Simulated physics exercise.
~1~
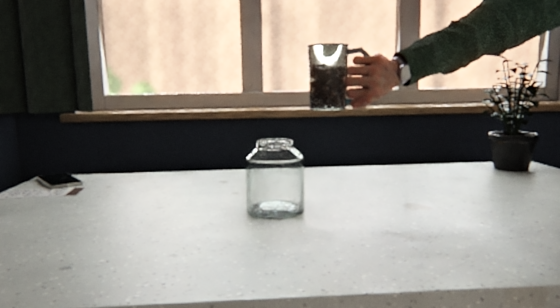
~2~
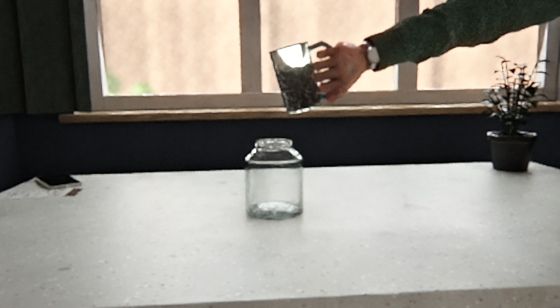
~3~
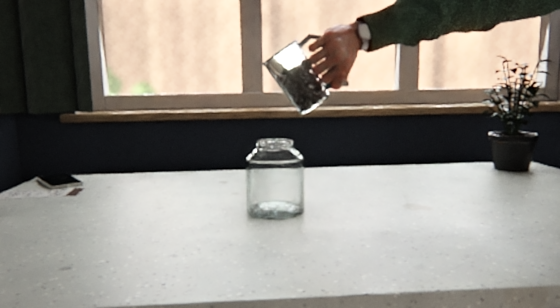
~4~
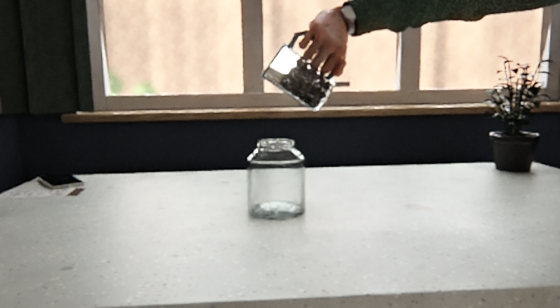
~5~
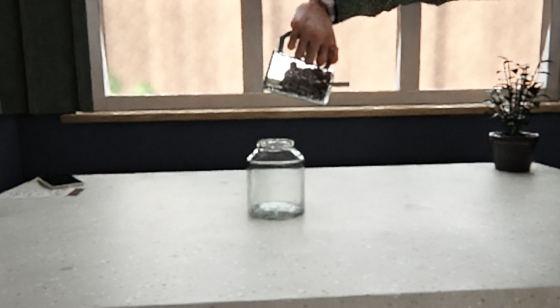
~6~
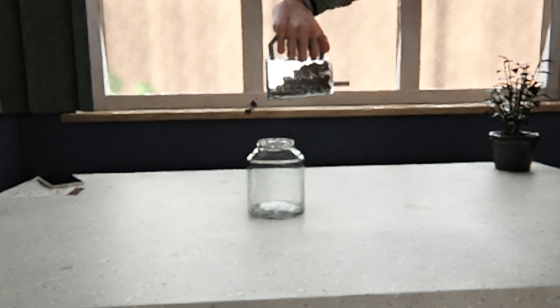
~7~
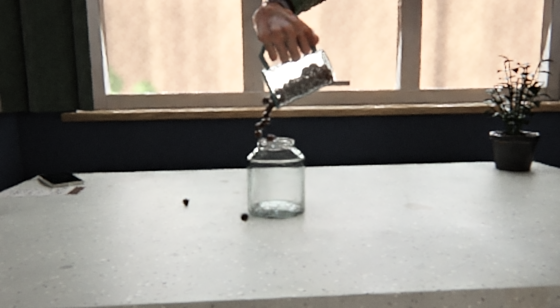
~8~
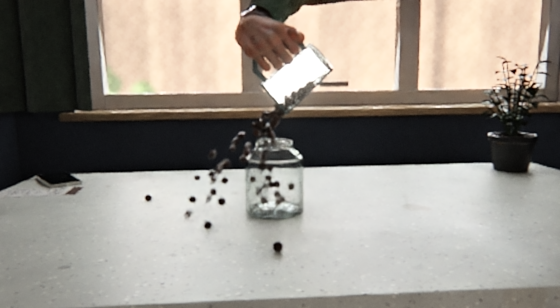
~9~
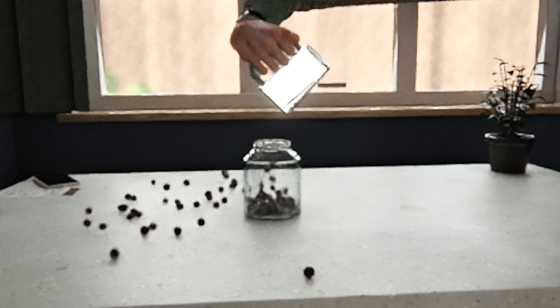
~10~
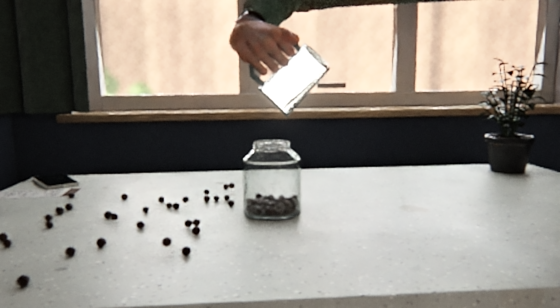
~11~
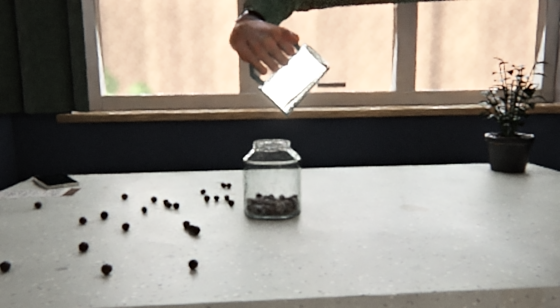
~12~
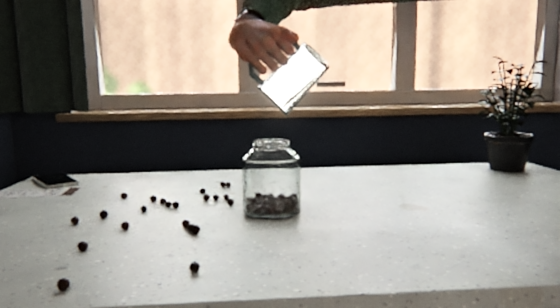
Chocolate balls tumbling from a hand-tipped glass cup into a jar, many scattering leftward across the table as the cup empties.
